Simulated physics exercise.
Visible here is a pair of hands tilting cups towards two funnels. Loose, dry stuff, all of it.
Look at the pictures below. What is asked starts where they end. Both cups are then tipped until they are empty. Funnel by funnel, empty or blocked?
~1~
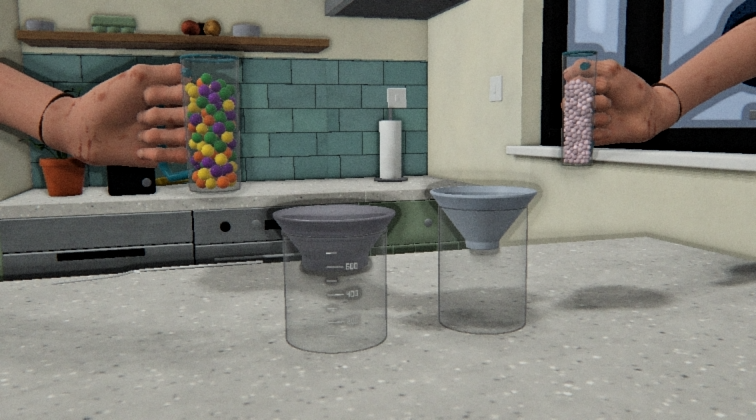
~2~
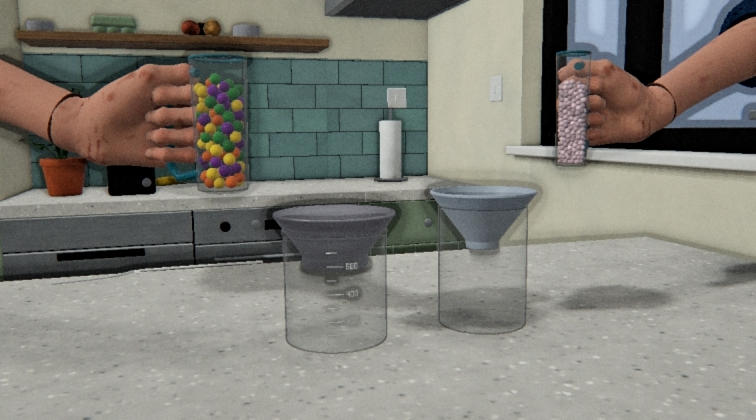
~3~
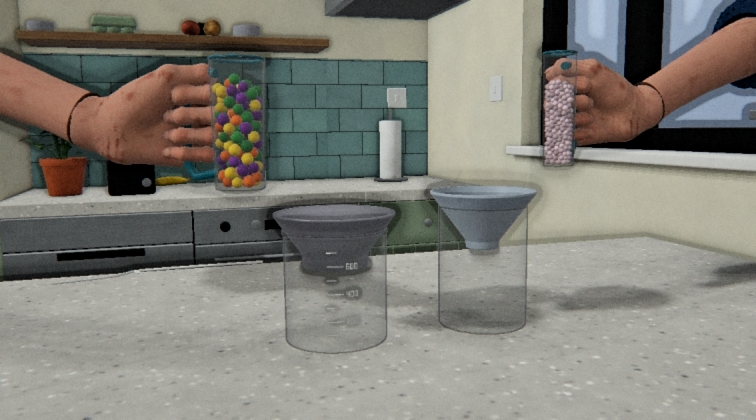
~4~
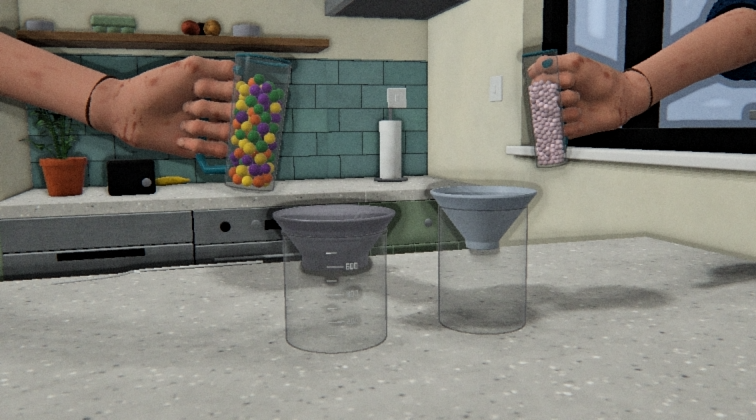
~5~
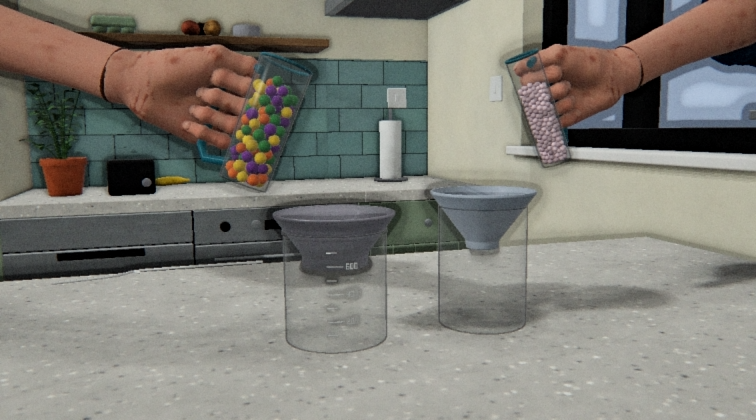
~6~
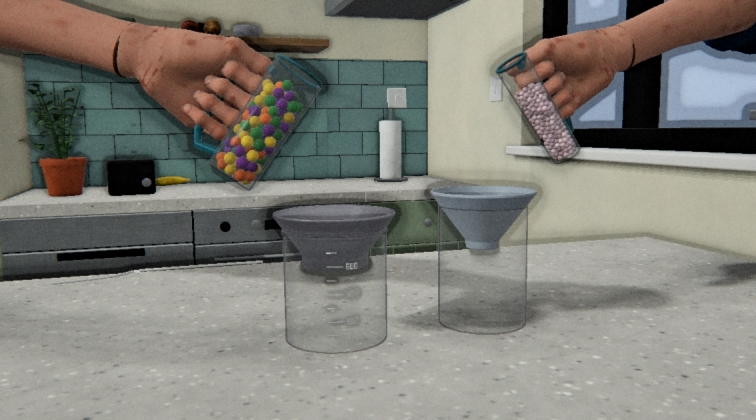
Left: Empty; right: Empty.
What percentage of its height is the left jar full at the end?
Level: Near 20 per cent.
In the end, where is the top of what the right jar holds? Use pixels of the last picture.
(497, 304) or nearby.
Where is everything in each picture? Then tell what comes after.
In the first picture, left funnel at (335, 222), outlet at (335, 264), about 6 pieces wide; left cup at (212, 125), holding glass marbles; right funnel at (483, 200), outlet at (482, 247), about 6 pieces wide; right cup at (578, 110), holding sugar pearls.
In the second picture, left cup at (221, 125), upright; right cup at (572, 110), upright.
In the third picture, left cup at (239, 124), upright; right cup at (559, 110), upright.
In the fourth picture, left cup at (257, 124), tipped 8°; right cup at (546, 110), tipped 8°.
In the fifth picture, left cup at (265, 124), tipped 22°; right cup at (539, 110), tipped 22°.
In the sixth picture, left funnel at (335, 222), outlet at (335, 264); left cup at (265, 124), tipped 35°; right funnel at (483, 200), outlet at (482, 247); right cup at (539, 110), tipped 35°.
Then, 0.24 s past the last view, left, all still in the cup; right, all still in the cup.
Then, 0.54 s past the last view, left, all still in the cup; right, all still in the cup.
Then, 0.87 s past the last view, left, about two thirds still in the cup, about a quarter in or over the funnel, a small part down in the jar; right, most still in the cup, a small part in or over the funnel, a stray few down in the jar.
Finally, left, all down in the jar; right, all down in the jar.
